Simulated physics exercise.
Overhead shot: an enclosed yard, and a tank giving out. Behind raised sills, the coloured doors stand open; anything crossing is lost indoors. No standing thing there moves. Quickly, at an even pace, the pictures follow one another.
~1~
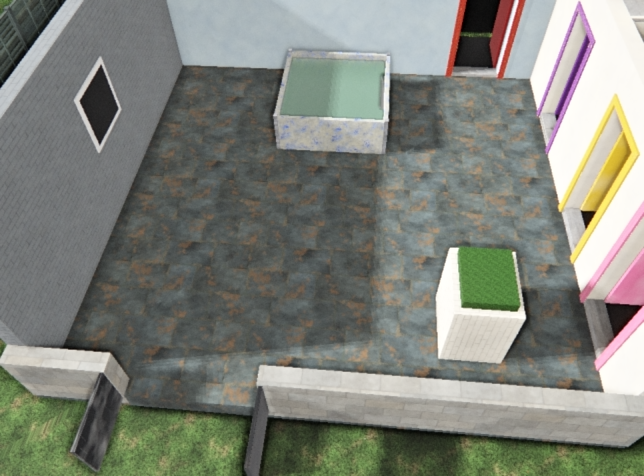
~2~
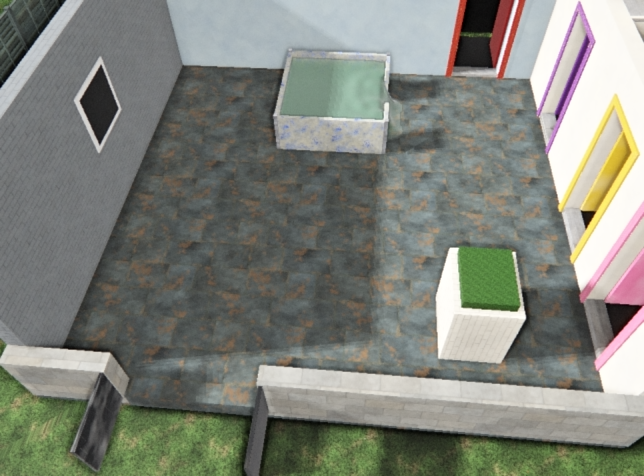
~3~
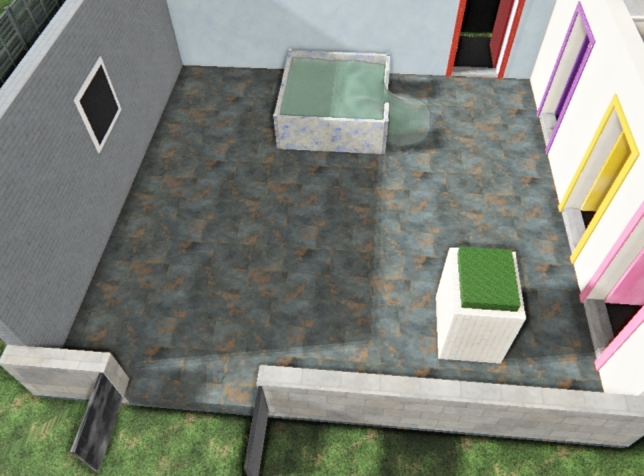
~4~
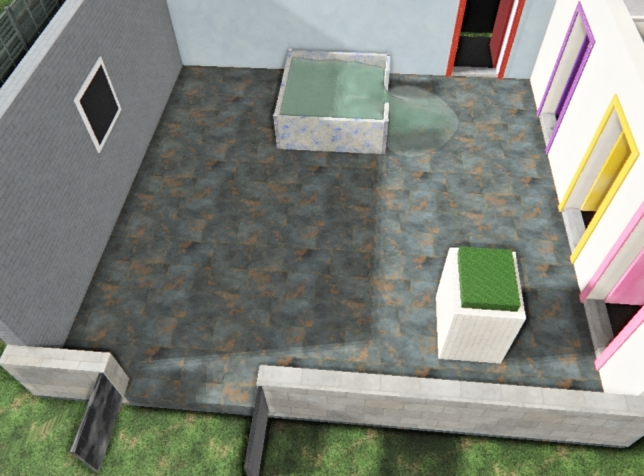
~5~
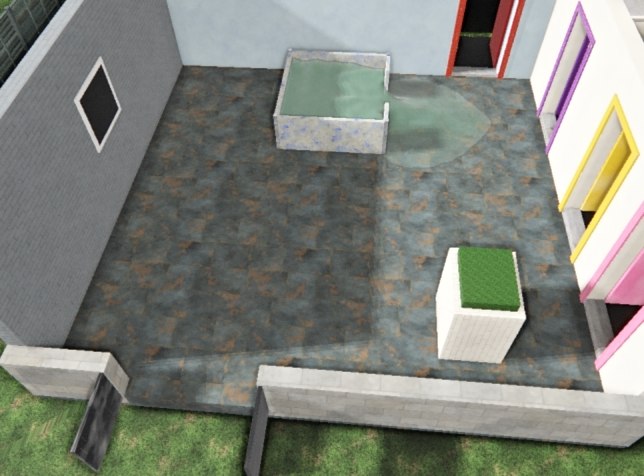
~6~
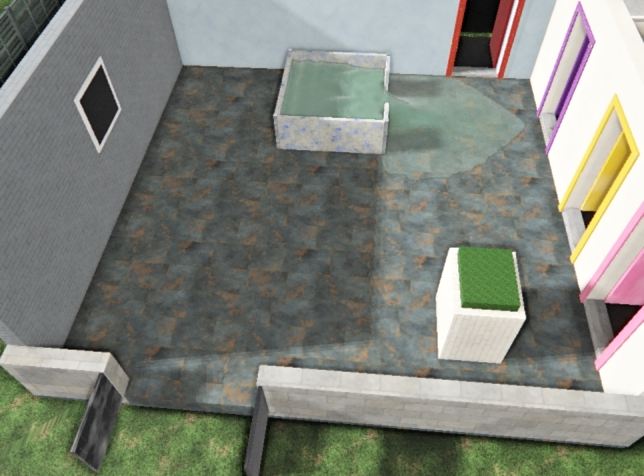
Water poured from the right side of a raised tank in a walled yard and spread across the dark tiles toward the coloured doorways on the right, while the grass-topped white block stayed still.
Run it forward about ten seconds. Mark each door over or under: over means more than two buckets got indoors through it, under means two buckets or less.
Red door - over, pink door - under, yellow door - under, purple door - over.
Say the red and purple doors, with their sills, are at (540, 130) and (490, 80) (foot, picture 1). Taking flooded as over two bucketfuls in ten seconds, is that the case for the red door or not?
Result - red door exceeds the limit.
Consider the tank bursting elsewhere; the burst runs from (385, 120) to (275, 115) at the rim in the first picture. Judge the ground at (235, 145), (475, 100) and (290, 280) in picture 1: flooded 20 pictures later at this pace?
Unwetted, unwetted, submerged.
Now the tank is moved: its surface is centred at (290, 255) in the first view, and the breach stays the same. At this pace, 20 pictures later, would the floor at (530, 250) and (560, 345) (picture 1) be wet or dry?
Taking them in the order given, I'd call it drenched and then drenched.
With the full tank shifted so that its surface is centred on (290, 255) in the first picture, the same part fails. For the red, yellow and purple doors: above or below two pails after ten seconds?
Going door by door, the red door breaks the limit, then the yellow door breaks the limit, then the purple door comes in under.
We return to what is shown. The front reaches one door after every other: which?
It's the one in pink.
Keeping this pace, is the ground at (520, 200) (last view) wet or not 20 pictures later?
That spot would be soaked.
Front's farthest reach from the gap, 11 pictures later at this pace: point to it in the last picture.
Farthest reach: About (576, 292).
A moment on, water covers 20 % of the floor; the red door wet at the sill, nothing in, the pink door not reached, the yellow door not reached, the purple door over two buckets in.
Next, water covers 25 % of the floor; the red door over two buckets in, the pink door not reached, the yellow door wet at the sill, nothing in, the purple door far over two buckets in.
Then, water covers 30 % of the floor; the red door over two buckets in, the pink door wet at the sill, nothing in, the yellow door wet at the sill, nothing in, the purple door far over two buckets in.
Later, water covers 45 % of the floor; the red door far over two buckets in, the pink door wet at the sill, nothing in, the yellow door wet at the sill, nothing in, the purple door far over two buckets in.
In the end, water covers 70 % of the floor; the red door far over two buckets in, the pink door wet at the sill, nothing in, the yellow door wet at the sill, nothing in, the purple door far over two buckets in.
